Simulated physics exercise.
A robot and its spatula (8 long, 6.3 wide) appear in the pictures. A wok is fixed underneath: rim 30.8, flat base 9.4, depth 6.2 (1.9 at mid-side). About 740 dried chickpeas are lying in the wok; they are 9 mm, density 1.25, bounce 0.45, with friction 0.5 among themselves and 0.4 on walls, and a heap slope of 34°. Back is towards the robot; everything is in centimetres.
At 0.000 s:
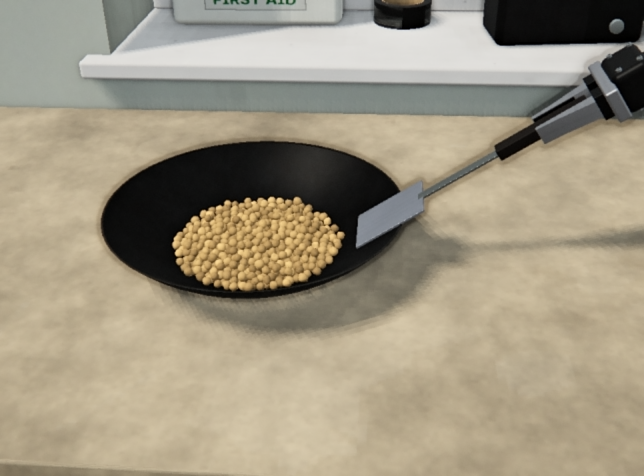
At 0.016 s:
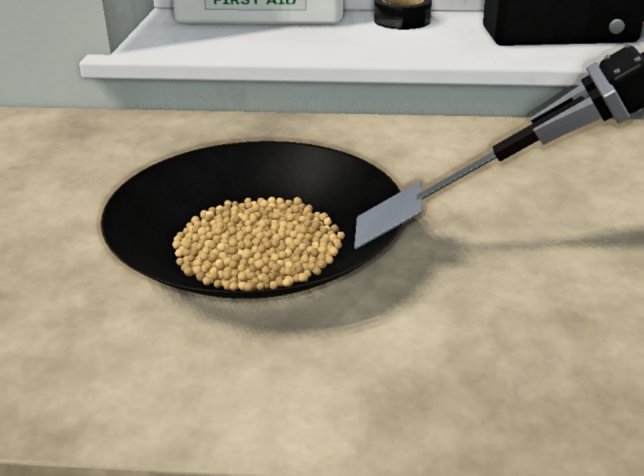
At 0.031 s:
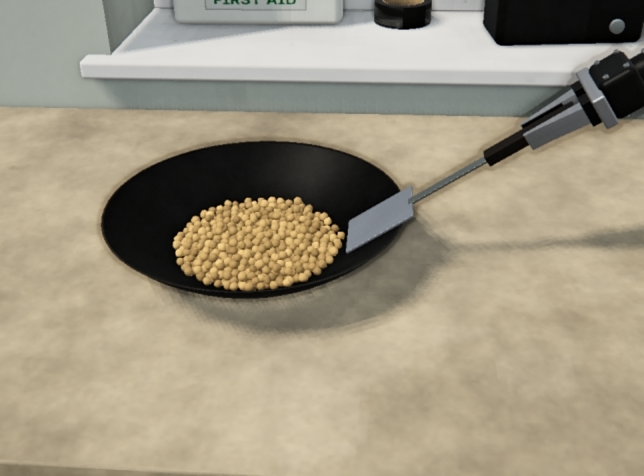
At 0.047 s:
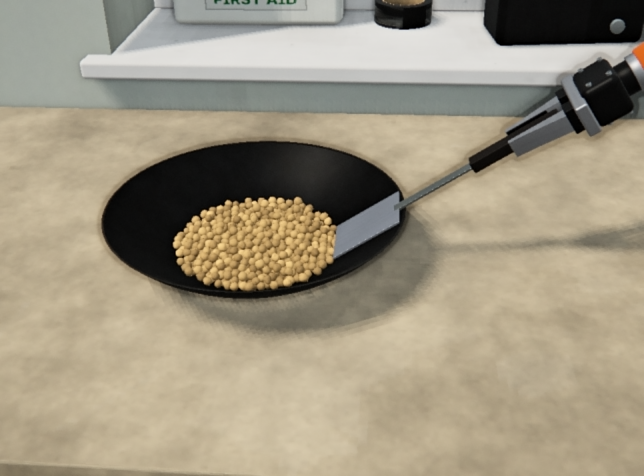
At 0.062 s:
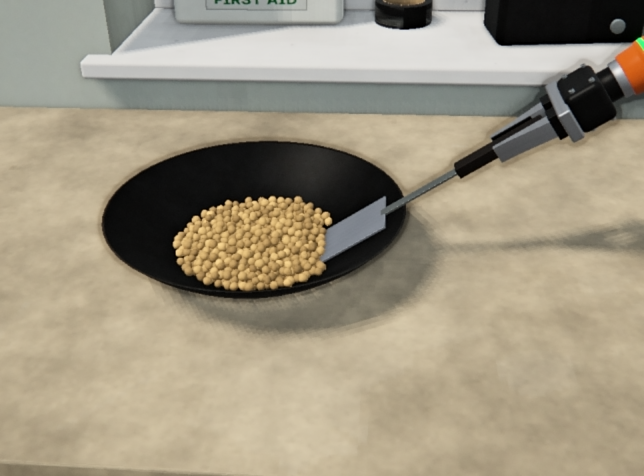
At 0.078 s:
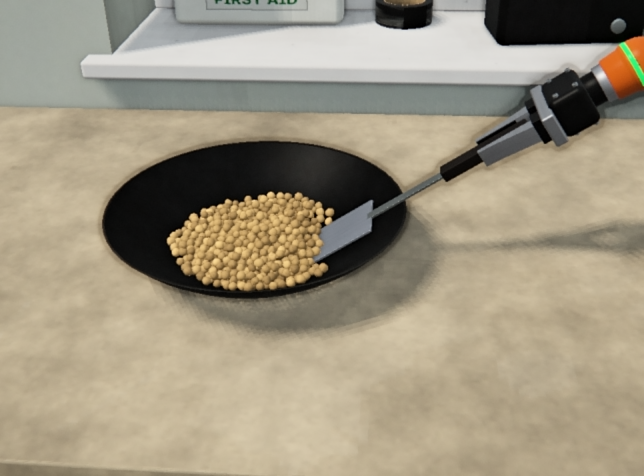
A robot's spatula slides left into a black wok and nudges the heap of chickpeas.
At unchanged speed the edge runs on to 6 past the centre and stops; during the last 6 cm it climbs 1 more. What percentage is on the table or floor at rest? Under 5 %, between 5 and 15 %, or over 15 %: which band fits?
The band that fits is under 5 %.
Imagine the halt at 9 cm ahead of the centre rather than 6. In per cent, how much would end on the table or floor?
Changed stop: Approx. 10 %.
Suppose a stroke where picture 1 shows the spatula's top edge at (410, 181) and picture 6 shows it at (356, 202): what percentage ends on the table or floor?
It comes to something like 0 %, give or take.
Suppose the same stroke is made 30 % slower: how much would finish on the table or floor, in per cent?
About 0 in a hundred.
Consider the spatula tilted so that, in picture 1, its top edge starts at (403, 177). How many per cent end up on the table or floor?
0 percent or thereabouts.
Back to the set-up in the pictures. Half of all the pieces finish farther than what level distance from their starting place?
Around 4 cm, measured level.
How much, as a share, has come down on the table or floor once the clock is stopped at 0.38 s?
Roughly 0 percent.
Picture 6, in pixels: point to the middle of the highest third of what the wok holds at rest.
The middle lies somewhere around (172, 220).
After 0.12 s, sloping 35°, highest piece 5 above the table; 738 in the wok.
After 0.16 s, sloping 35°, highest piece 5 above the table; 738 in the wok.
After 0.38 s, sloping 35°, highest piece 6 above the table; 738 in the wok.
After 1.43 s, sloping 35°, highest piece 6 above the table; 738 in the wok.
At rest, 738 in the wok. That is 0 % on the table or floor.
